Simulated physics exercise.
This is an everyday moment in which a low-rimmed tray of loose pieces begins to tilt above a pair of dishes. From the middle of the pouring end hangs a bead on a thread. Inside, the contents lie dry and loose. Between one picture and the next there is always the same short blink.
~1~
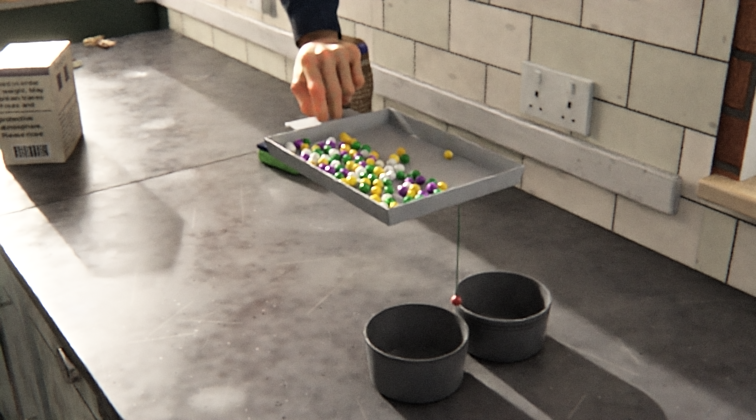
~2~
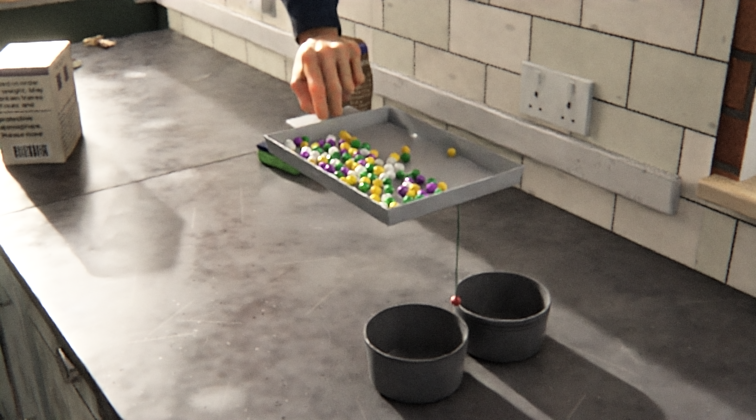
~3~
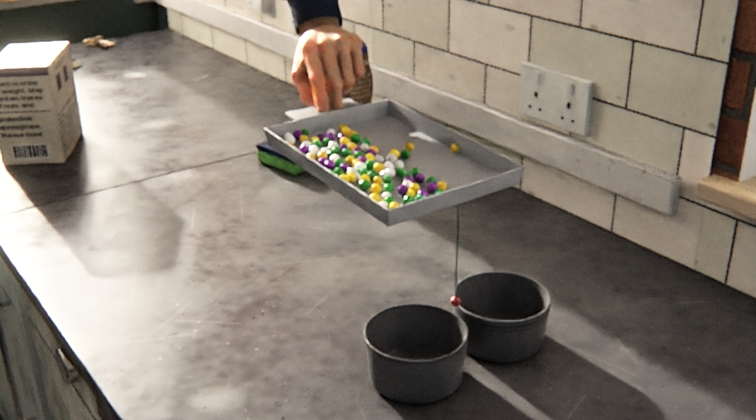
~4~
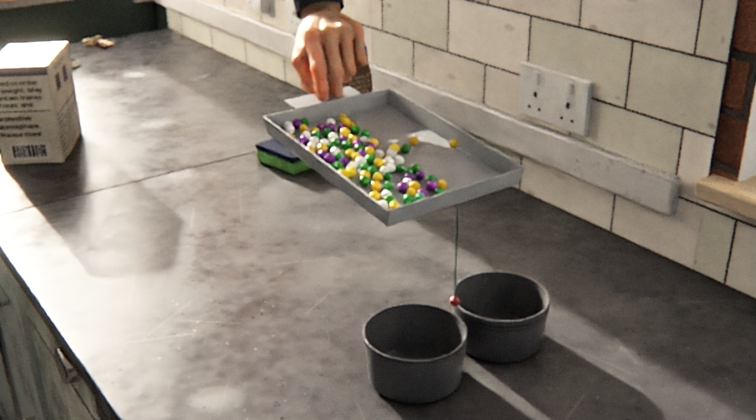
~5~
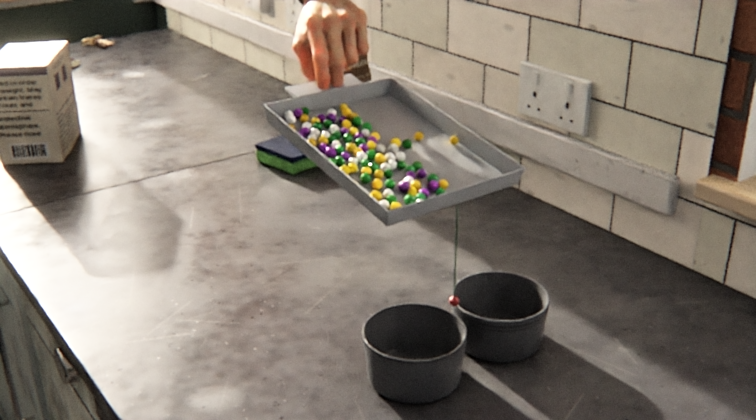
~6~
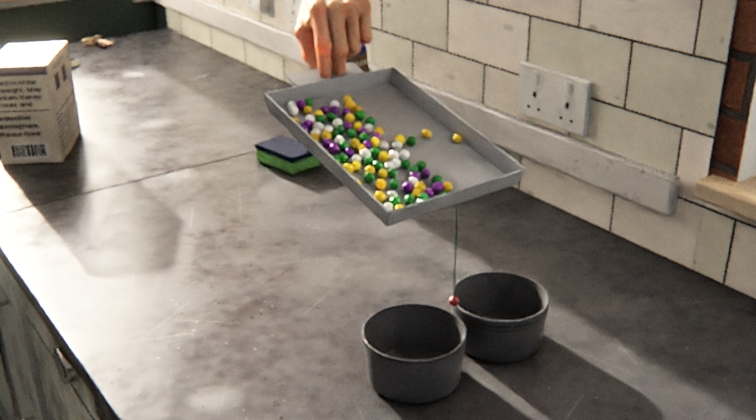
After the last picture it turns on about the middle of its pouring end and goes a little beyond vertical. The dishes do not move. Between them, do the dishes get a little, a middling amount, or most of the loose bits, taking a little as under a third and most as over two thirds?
They get a little.
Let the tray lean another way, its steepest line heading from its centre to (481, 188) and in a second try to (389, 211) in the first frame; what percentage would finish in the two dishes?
Lab note: Try one about 80 %, try two 70 %.
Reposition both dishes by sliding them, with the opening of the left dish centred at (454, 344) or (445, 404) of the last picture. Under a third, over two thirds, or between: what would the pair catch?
In turn: Beyond two thirds; under a third.
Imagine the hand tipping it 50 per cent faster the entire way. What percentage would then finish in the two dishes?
It comes to 20 per cent or so.
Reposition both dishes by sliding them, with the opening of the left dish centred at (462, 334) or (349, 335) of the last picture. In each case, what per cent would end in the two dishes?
Trial 1: 70 percent; trial 2: 0 percent.
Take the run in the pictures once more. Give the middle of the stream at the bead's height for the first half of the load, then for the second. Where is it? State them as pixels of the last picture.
Around (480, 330), followed by around (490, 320).
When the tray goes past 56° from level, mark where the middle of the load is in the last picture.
Around (436, 178).
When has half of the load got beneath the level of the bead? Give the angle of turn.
Close to 95° of tilt at that moment.
Soon, tray tipped steeply; all on the tray.
A while on, tray tipped right over; about a third on the tray; a small part in the left dish; a stray few in the right dish; about a quarter outside both; about a third in the air.
Towards the end, tray tipped past a quarter turn; a small part in the left dish; a small part in the right dish; most outside both.
Finally, tray tipped past a quarter turn; a small part in the left dish; a small part in the right dish; most outside both.
